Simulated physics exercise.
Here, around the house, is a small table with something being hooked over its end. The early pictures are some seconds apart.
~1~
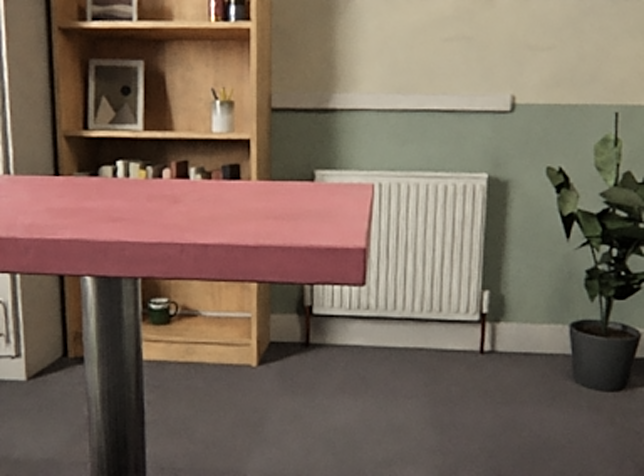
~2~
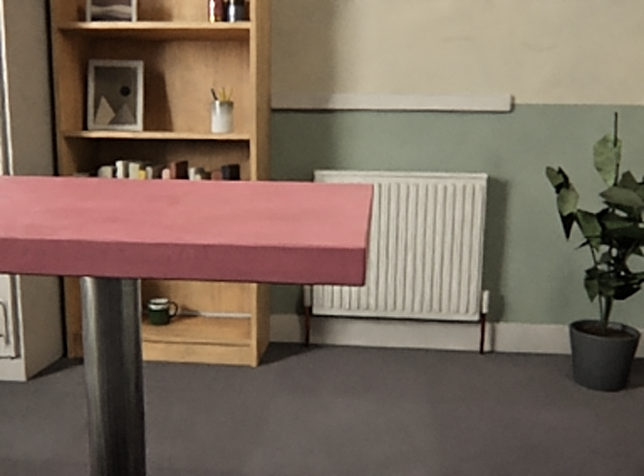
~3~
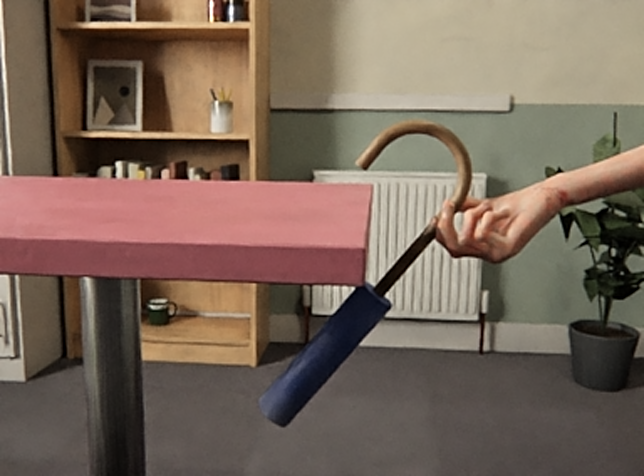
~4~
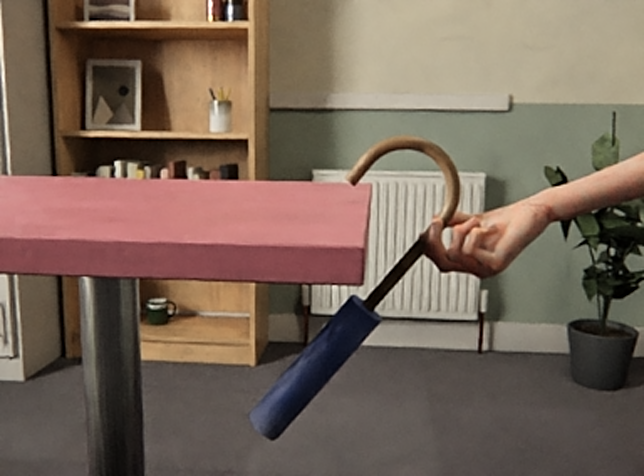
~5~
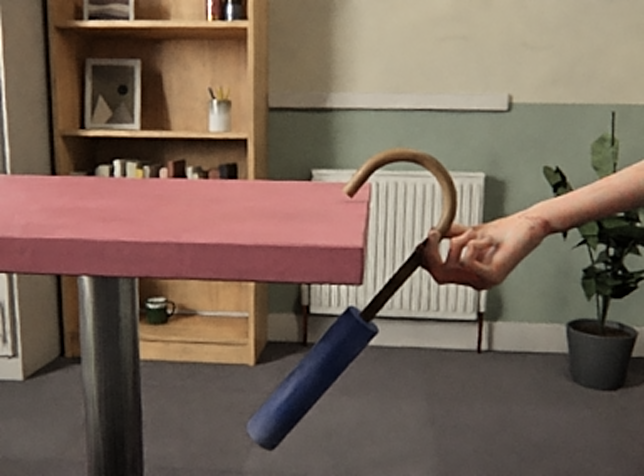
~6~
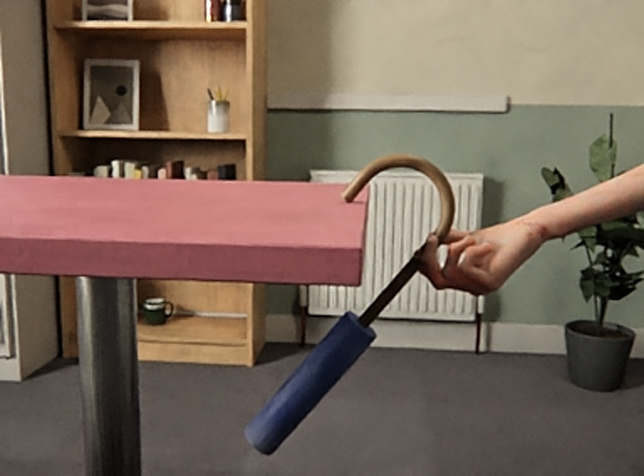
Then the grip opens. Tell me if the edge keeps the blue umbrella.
Here the blue umbrella stays hooked on the edge.
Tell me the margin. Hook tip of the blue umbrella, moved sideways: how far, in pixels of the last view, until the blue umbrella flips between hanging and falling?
About 20 pixels right.
Then, 0.30 s on from there, blue umbrella at rest near (332, 301).
Then, 0.70 s on from there, blue umbrella at rest near (333, 301).
In the end, the blue umbrella hangs from the table, near (329, 301).
